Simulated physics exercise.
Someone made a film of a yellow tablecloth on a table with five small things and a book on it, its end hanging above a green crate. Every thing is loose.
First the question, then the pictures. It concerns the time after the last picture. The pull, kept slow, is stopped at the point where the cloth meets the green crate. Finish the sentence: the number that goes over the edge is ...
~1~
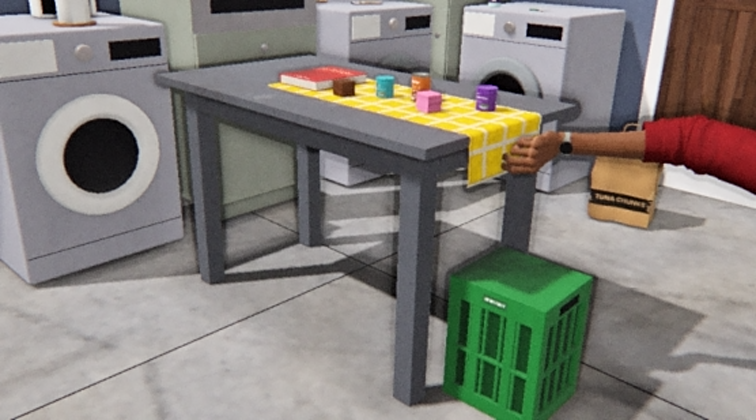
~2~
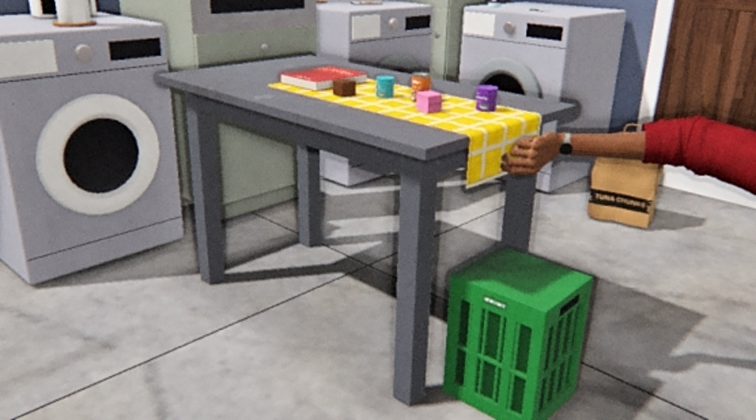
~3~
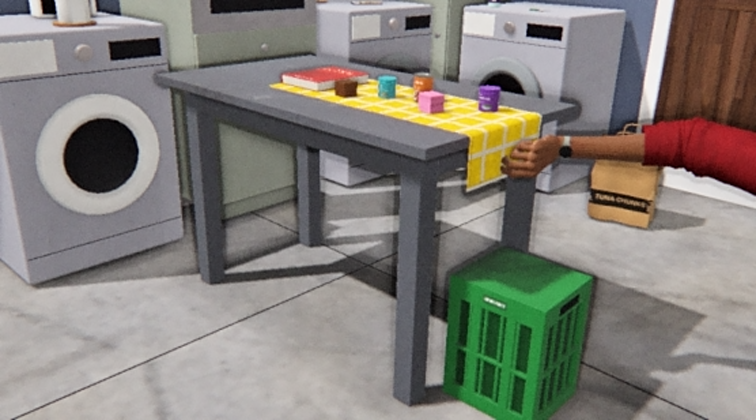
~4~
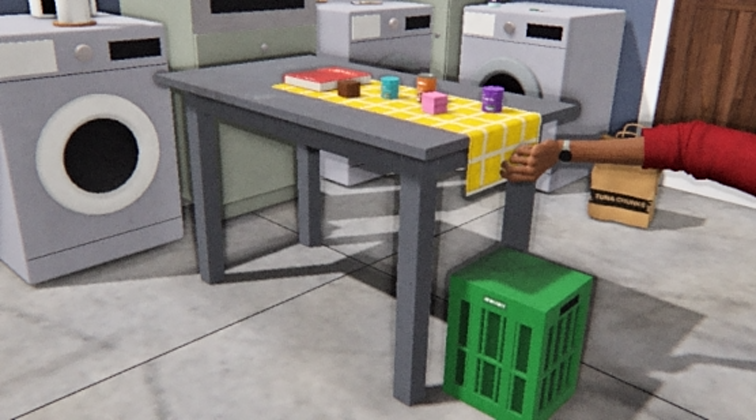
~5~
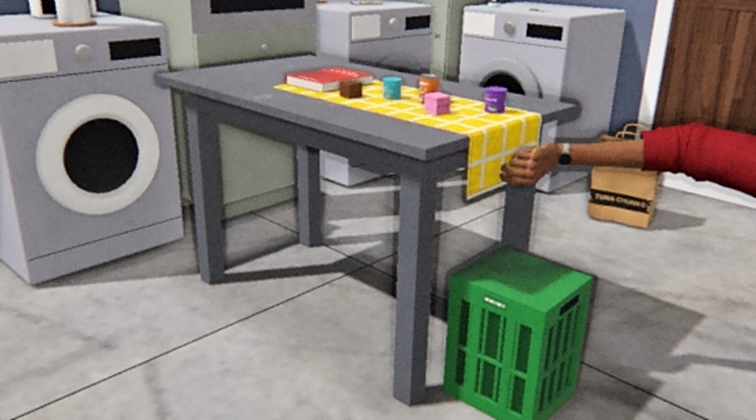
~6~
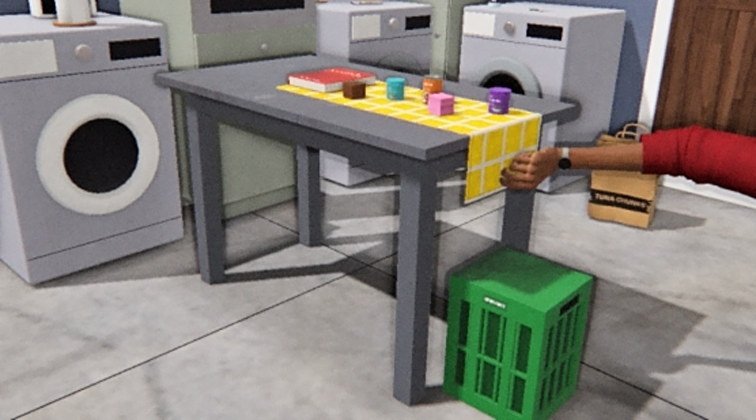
The number that goes over the edge is two.
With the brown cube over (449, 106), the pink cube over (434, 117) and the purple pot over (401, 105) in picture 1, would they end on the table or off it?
The brown cube will end up down, the pink cube will end up down, and the purple pot will stay where it is.
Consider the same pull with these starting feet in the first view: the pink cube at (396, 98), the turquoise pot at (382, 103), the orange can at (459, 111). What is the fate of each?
Result - pink cube retained; turquoise pot retained; orange can lost.
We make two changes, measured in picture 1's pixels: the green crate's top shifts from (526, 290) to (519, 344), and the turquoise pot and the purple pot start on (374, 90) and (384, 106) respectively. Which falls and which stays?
The turquoise pot stays put, the purple pot is lost.
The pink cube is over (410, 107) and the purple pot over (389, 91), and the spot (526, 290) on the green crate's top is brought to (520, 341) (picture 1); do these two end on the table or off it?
Observed: Pink cube departs; purple pot remains seated.
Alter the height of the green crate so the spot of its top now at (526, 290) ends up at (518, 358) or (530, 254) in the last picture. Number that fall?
Over the edge: 4, then 1.
Soon after, hem near (500, 223); purple pot gone.
After that, hem on the crate; purple pot and pink cube gone.
In the end, hem on the crate; purple pot and pink cube gone. It carries off two.
